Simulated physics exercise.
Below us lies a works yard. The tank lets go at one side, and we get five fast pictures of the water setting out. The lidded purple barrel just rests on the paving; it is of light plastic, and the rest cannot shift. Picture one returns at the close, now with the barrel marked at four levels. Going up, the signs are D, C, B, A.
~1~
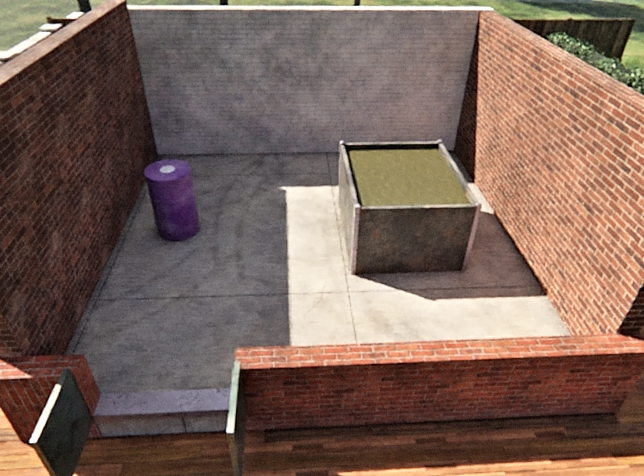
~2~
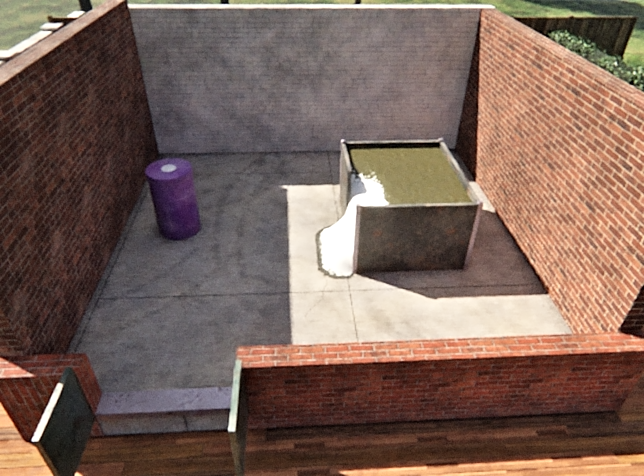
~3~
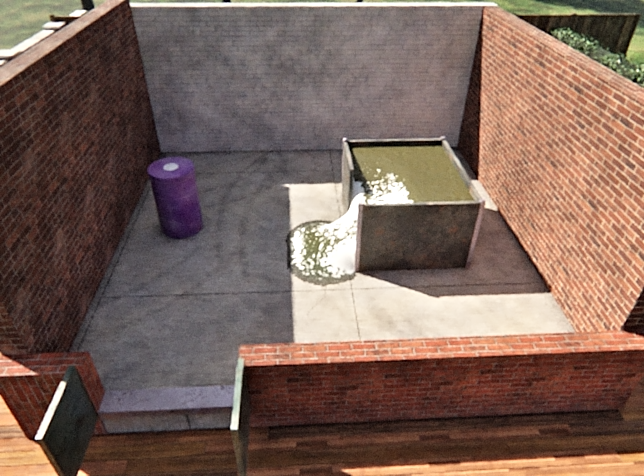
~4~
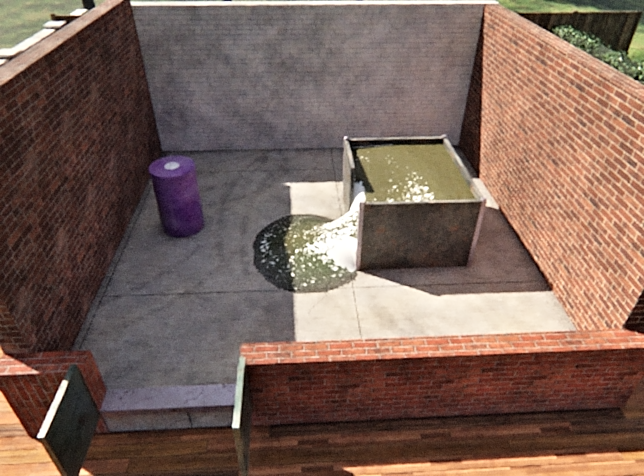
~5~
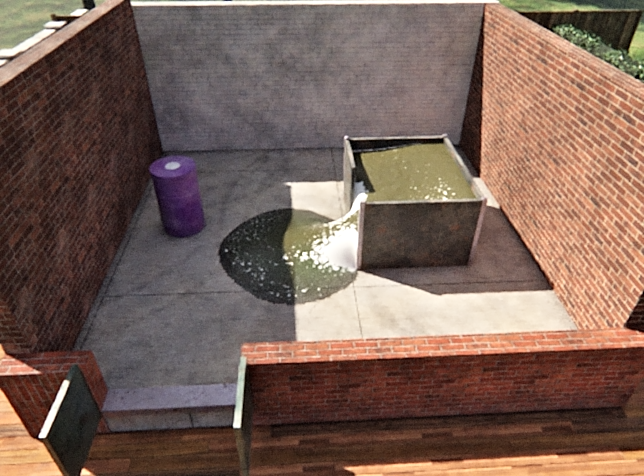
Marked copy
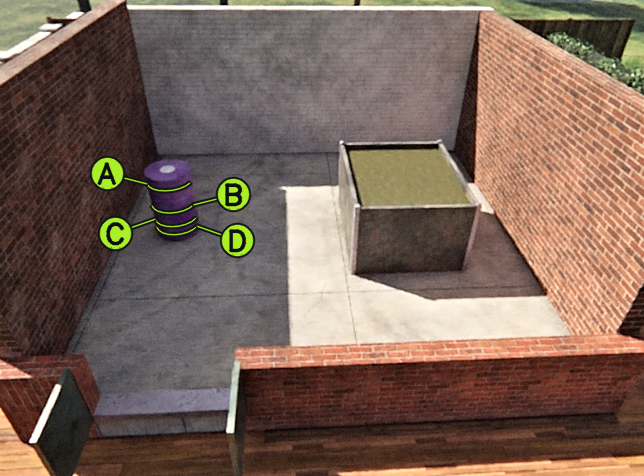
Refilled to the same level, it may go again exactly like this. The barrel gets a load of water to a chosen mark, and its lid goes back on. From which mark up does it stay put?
The answer is line B.
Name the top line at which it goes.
That is line C.
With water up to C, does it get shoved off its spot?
Yes.
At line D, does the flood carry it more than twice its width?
Yes, it does.
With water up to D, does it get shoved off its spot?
Yes, it does.
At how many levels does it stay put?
Two of them.
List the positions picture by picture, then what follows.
The first frame shows lid of the purple barrel at (168, 169); tank full, its middle at (403, 177); open gate at (162, 355).
In the second frame, 2 % of the ground under water, its edge towards the barrel at (324, 236).
In the third frame, 4 % of the ground under water, its edge towards the barrel at (294, 240).
In the fourth frame, 7 % of the ground under water, its edge towards the barrel at (262, 240).
The fifth frame shows lid of the purple barrel at (173, 166); 10 % of the ground under water, its edge towards the barrel at (235, 235).
In lime, A at (165, 190); B at (170, 213); C at (172, 226); D at (174, 234); from the bottom up D, C, B, A.
With A, it does not move.
With B, it does not move.
With C, it is pushed about half its own width away.
With D, it is pushed about 4 times its own width away.
